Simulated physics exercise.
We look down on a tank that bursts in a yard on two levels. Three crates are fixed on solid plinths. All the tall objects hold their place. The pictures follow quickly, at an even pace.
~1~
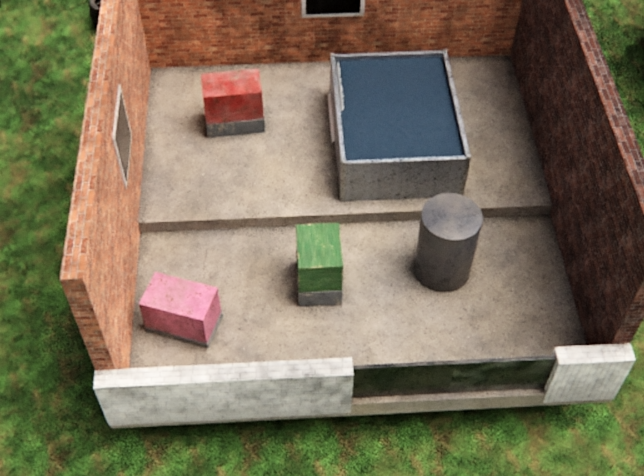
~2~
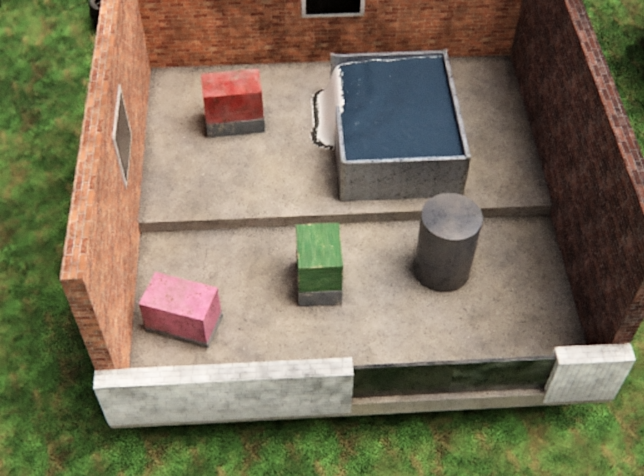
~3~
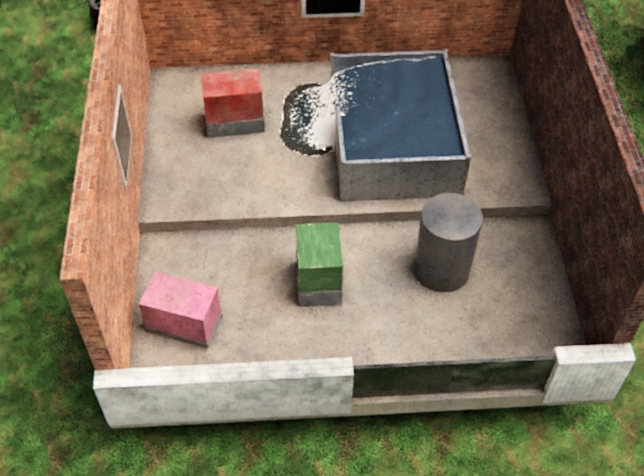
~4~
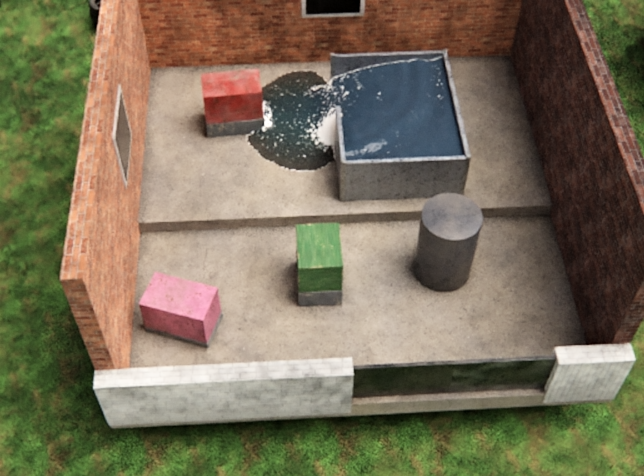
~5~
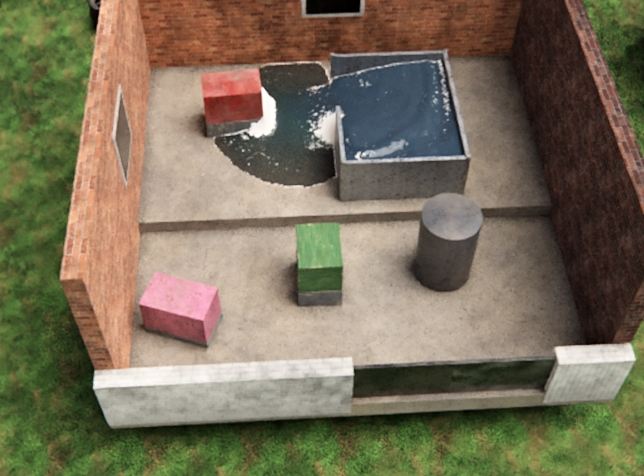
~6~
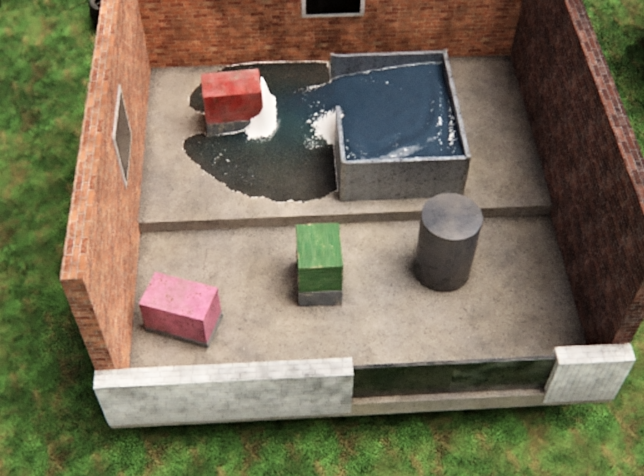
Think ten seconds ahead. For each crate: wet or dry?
In the end: The green crate stays dry; the red crate gets wet; the pink crate gets wet.
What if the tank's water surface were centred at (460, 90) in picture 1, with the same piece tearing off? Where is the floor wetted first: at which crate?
First comes the red crate.
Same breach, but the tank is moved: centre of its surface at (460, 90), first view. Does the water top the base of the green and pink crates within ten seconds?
One by one: The green one stays dry; the pink one ends up wet.
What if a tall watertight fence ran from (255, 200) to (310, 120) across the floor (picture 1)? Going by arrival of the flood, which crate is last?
That is the crate marked pink.
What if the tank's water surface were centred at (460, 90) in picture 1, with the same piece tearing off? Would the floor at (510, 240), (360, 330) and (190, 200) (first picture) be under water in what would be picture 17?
As listed: Free of water, clear, covered.
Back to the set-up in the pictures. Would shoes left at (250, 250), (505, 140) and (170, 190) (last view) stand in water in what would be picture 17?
One after the other: Under water, dry, under water.
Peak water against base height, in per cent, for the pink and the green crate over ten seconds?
Near 310 and 60 in a hundred.
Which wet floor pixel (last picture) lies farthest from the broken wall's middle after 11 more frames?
I would point to (128, 399).
A moment on, water covers 25 % of the floor; the green crate not reached, the red crate water round its plinth, the pink crate not reached.
Next, water covers 40 % of the floor; the green crate water round its plinth, the red crate water round its plinth, the pink crate water round its plinth.
Then, water covers 55 % of the floor; the green crate water round its plinth, the red crate water round its plinth, the pink crate water round its plinth.
Later, water covers 85 % of the floor; the green crate water round its plinth, the red crate water round its plinth, the pink crate water round its plinth.
In the end, water covers 90 % of the floor; the green crate stayed above the water, the red crate was topped, the pink crate was topped.
